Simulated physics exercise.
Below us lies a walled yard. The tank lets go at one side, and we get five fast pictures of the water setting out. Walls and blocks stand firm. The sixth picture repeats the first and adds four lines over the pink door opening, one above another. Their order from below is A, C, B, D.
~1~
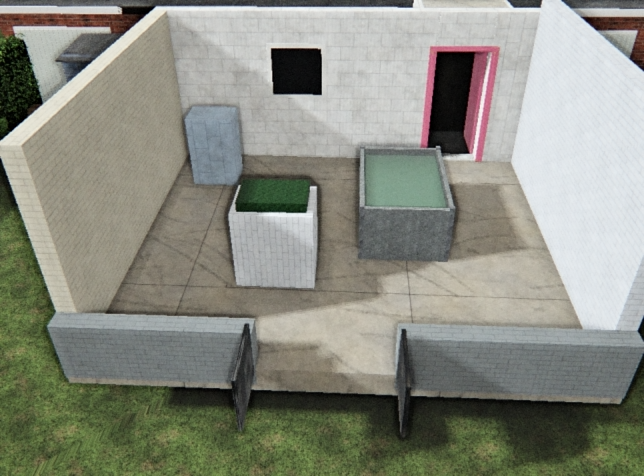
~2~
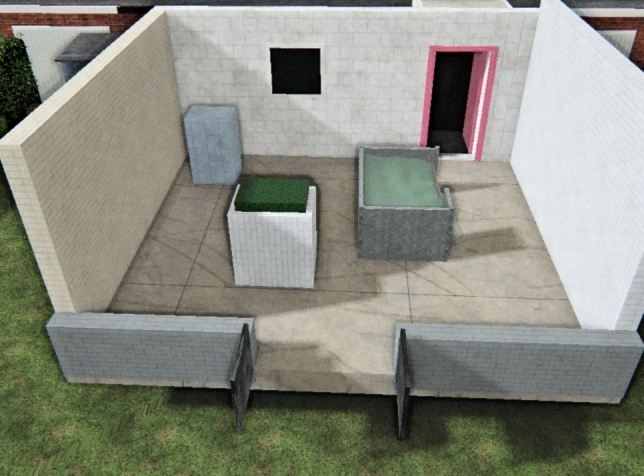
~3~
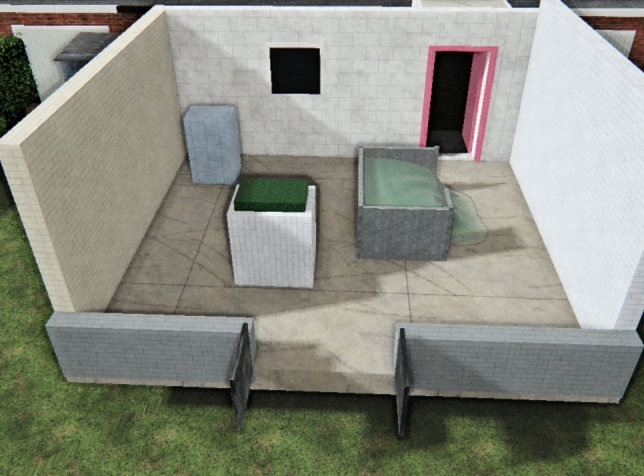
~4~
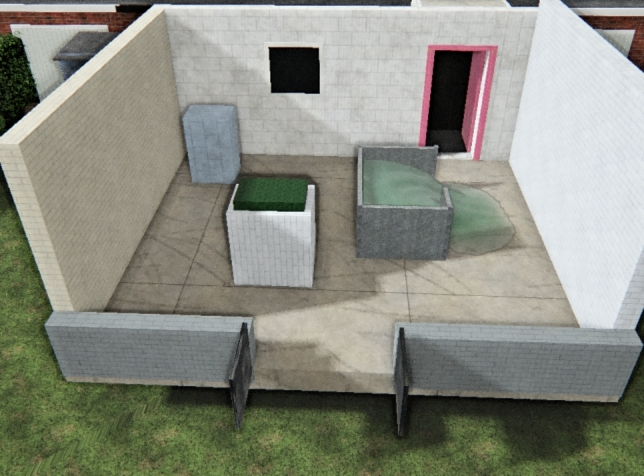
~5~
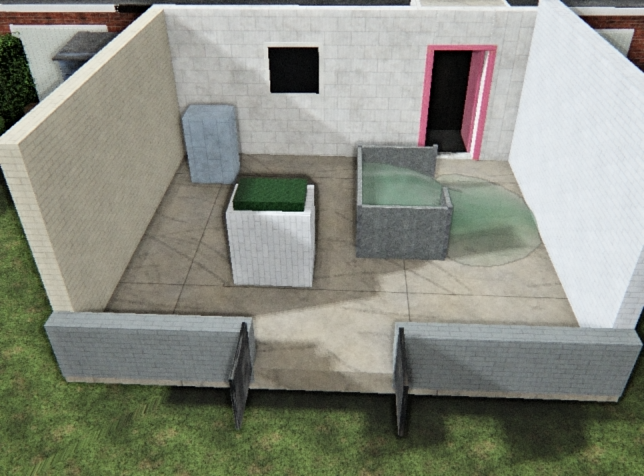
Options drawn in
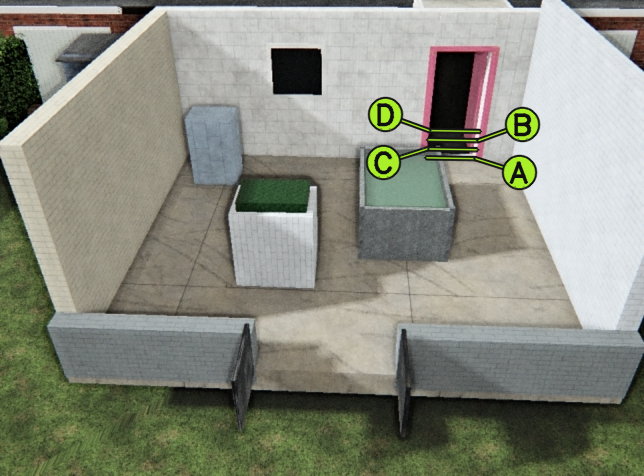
A walled yard held a grey tank of greenish water beside a white block topped with green; the tank's right side opened, and the water poured out and spread rightward across the paved ground.
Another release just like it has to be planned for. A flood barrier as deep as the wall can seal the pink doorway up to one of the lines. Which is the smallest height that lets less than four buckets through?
Line C just does it.
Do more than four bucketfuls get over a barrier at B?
No, not at all.
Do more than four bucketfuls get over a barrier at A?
Yes, that goes wrong.
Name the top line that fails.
A it is.
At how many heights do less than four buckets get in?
Three of the four.
On the marked copy, A at (450, 158); B at (453, 140); C at (452, 149); D at (454, 131); from the bottom up A, C, B, D.
Choosing A, about 12 bucketfuls get in.
Choosing B, nothing gets over.
Choosing C, a splash gets over, under a bucket.
Choosing D, nothing gets over.
